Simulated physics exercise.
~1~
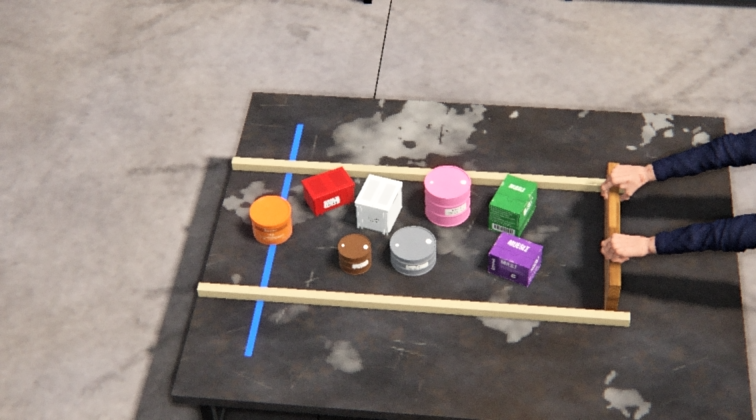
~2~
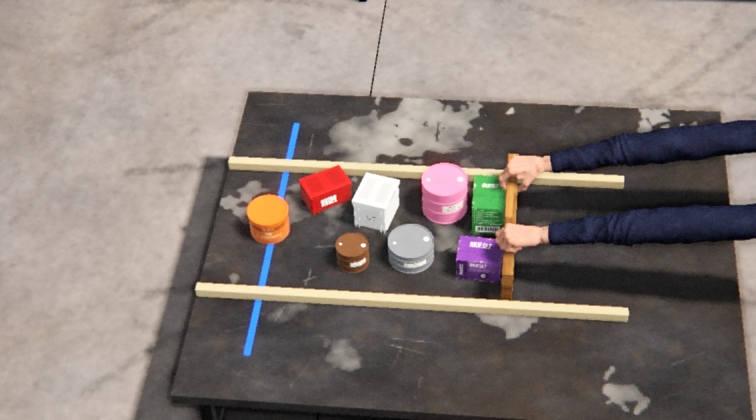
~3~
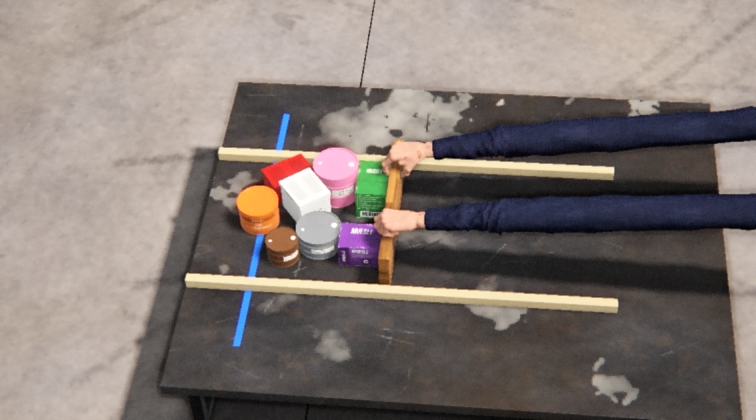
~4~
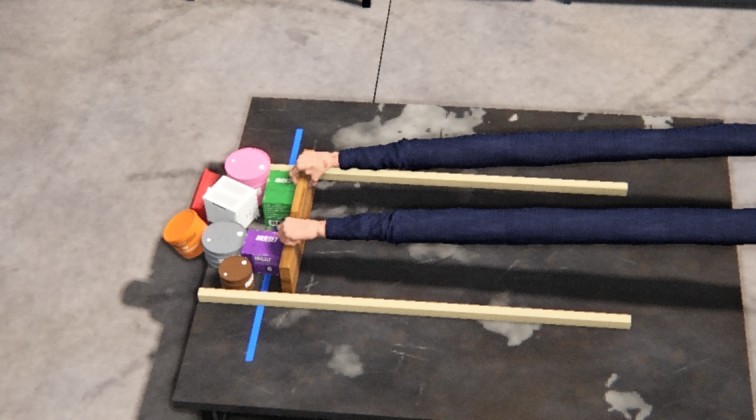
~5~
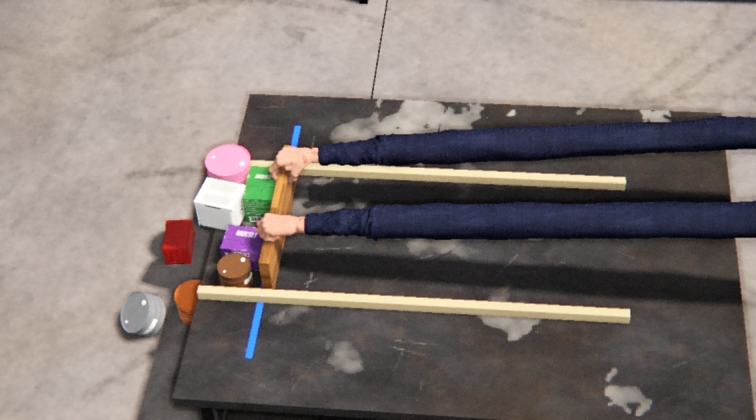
In this clip, two hands slide a wooden plank leftward across a dark table between pale rails, bunching colourful boxes and canisters together and pushing them towards the left edge, until the grey canister, red box and orange canister go over while the others remain by the plank.
